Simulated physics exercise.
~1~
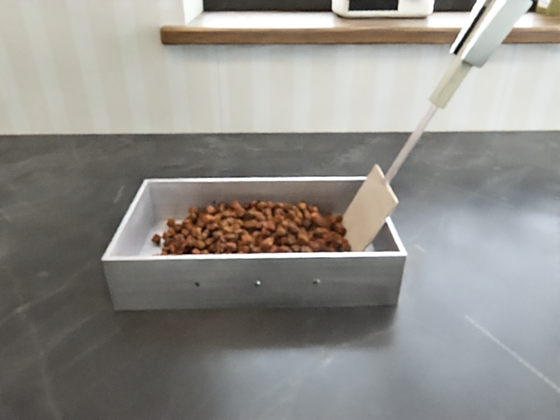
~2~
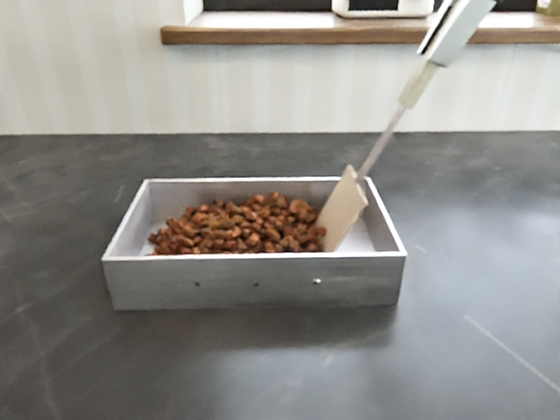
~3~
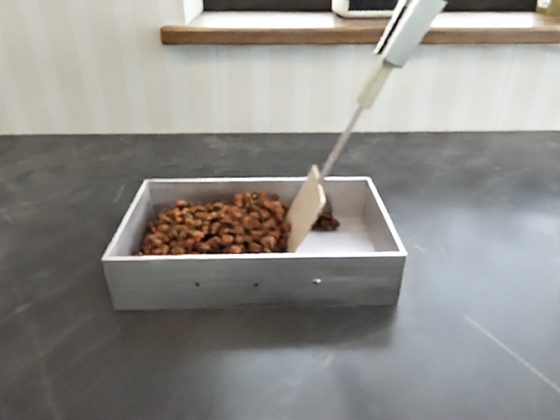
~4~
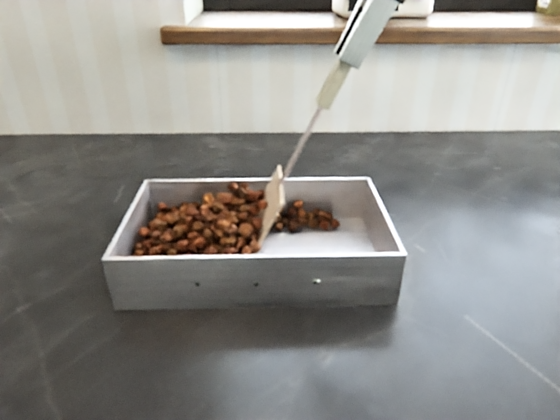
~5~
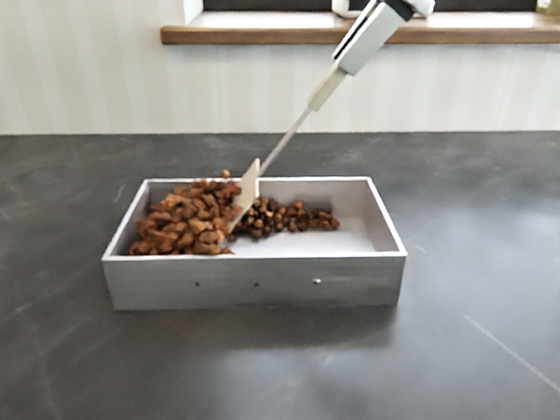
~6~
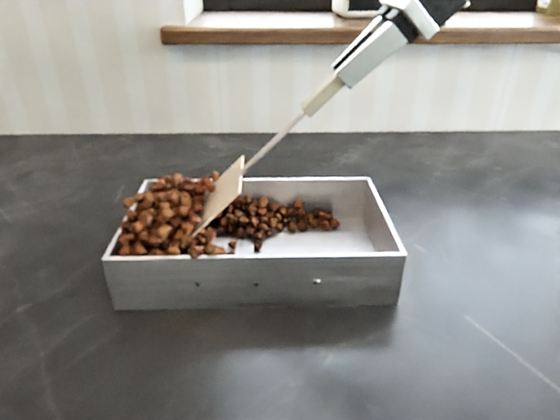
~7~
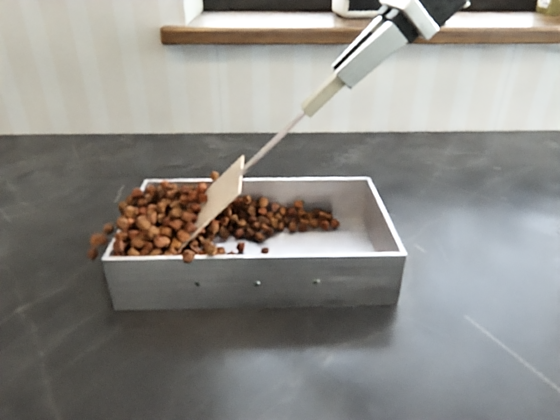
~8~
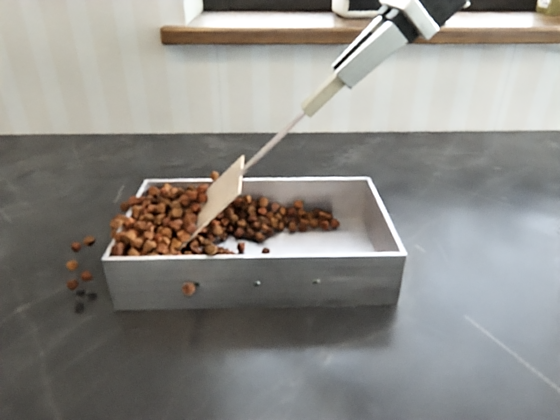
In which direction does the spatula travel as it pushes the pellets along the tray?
The spatula travels to the left, from the right end of the tray toward the left end.
